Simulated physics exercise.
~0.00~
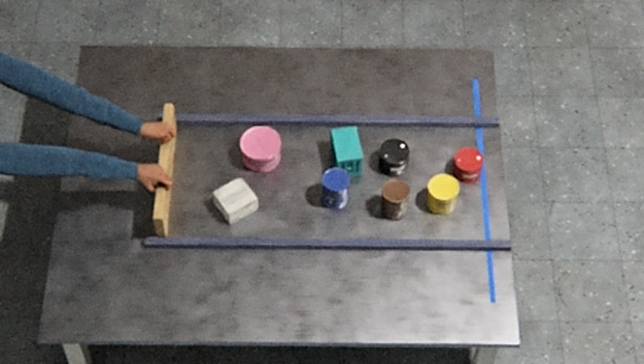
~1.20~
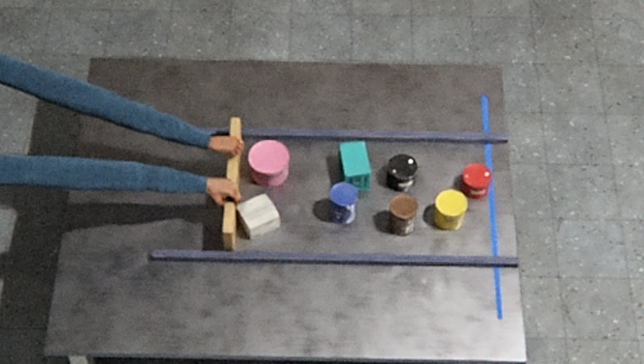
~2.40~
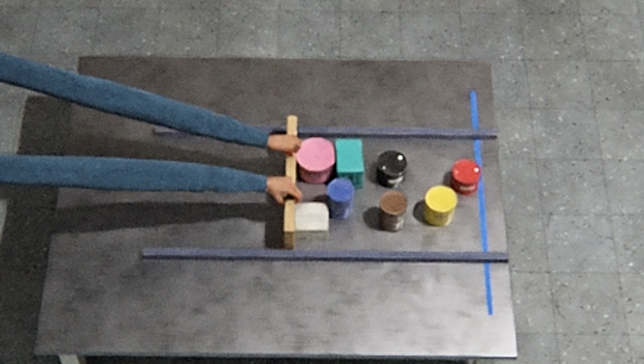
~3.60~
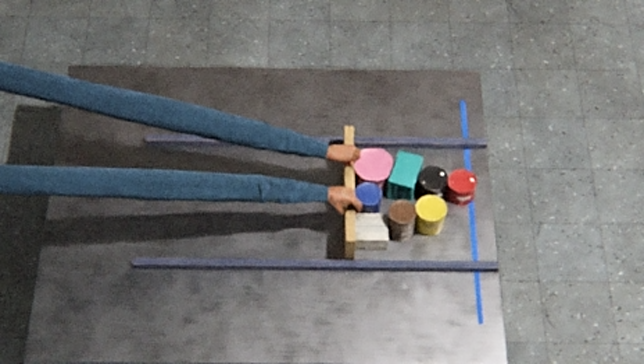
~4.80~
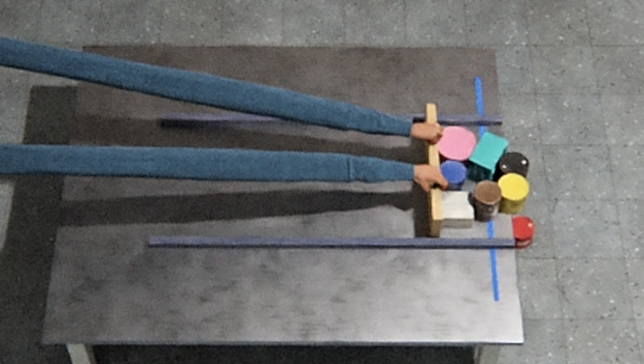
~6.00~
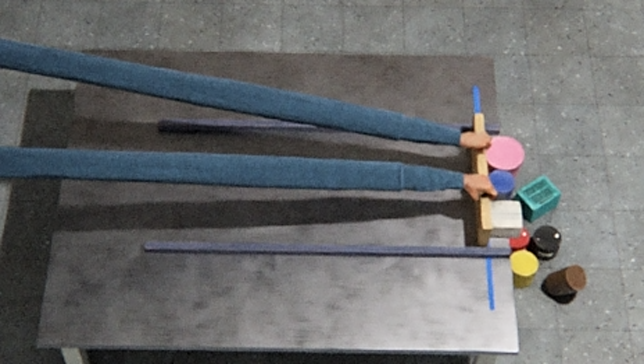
A wooden plank, pushed by two hands, slides right between two rails on a table, gathering a cluster of colourful containers and a white parcel. It reaches the blue tape as the turquoise crate and the brown, black, yellow and red containers go off the right edge.
